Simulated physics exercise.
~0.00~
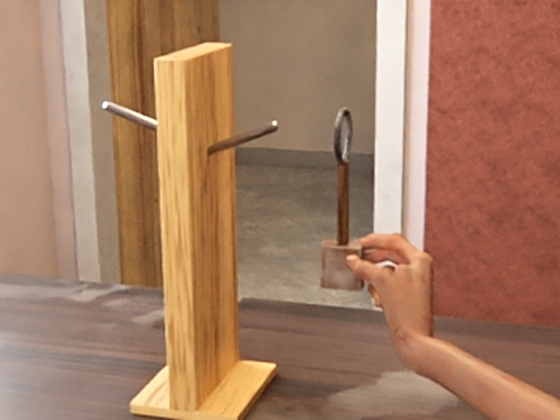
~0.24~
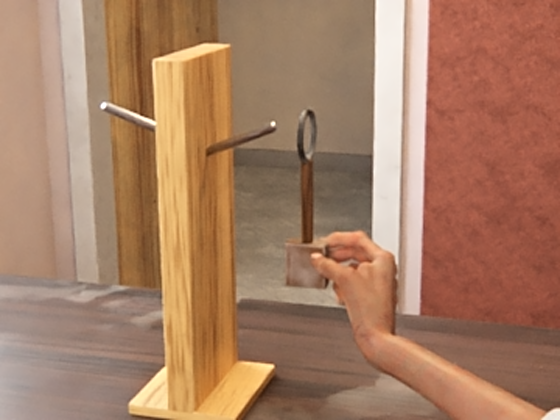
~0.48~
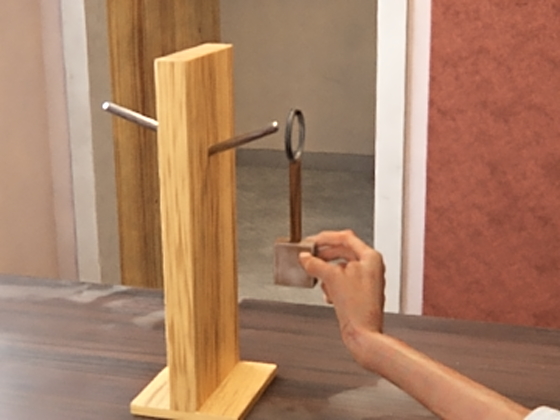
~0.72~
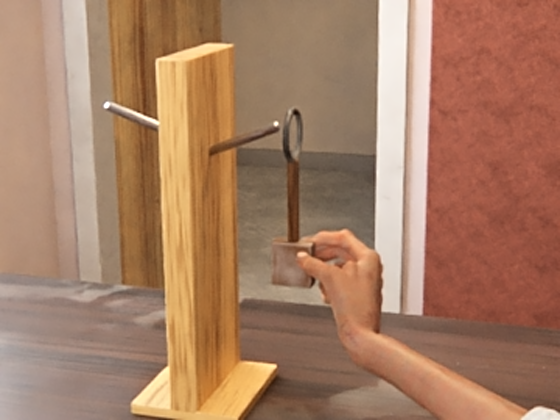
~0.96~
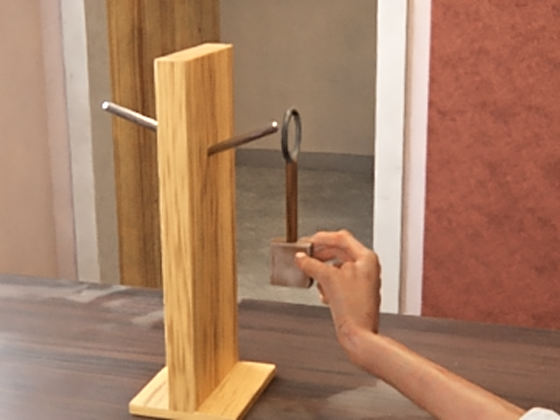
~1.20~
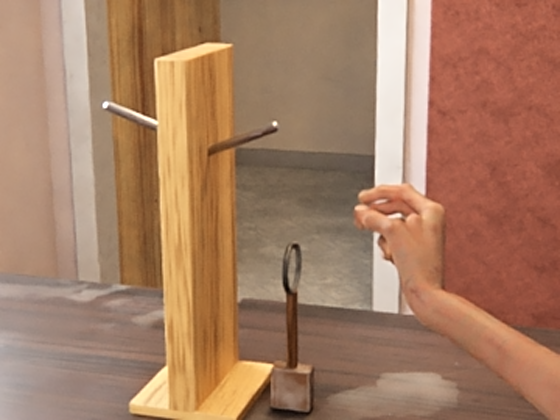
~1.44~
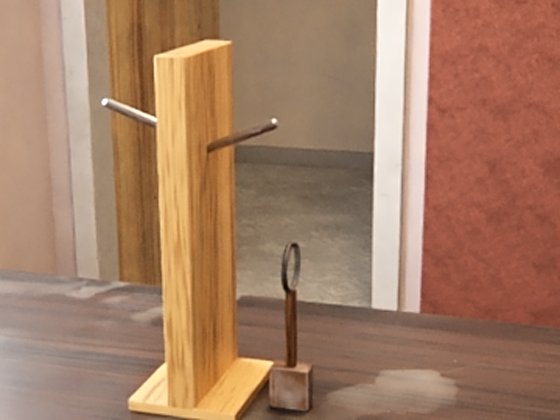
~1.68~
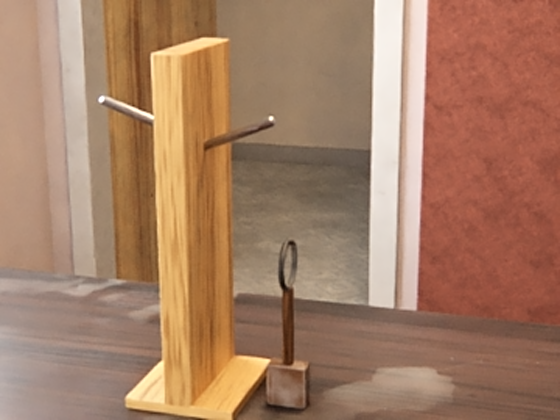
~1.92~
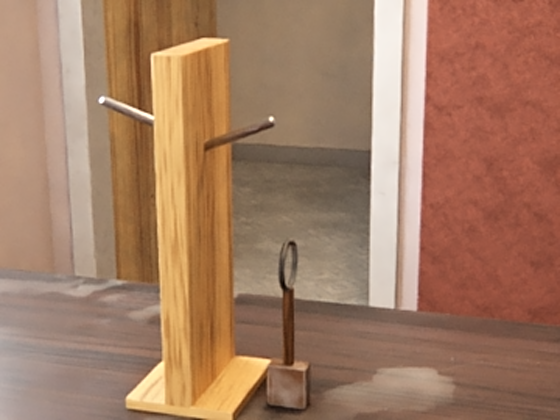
A hand holds a brown brush to a peg and releases it, and it drops upright onto the table.
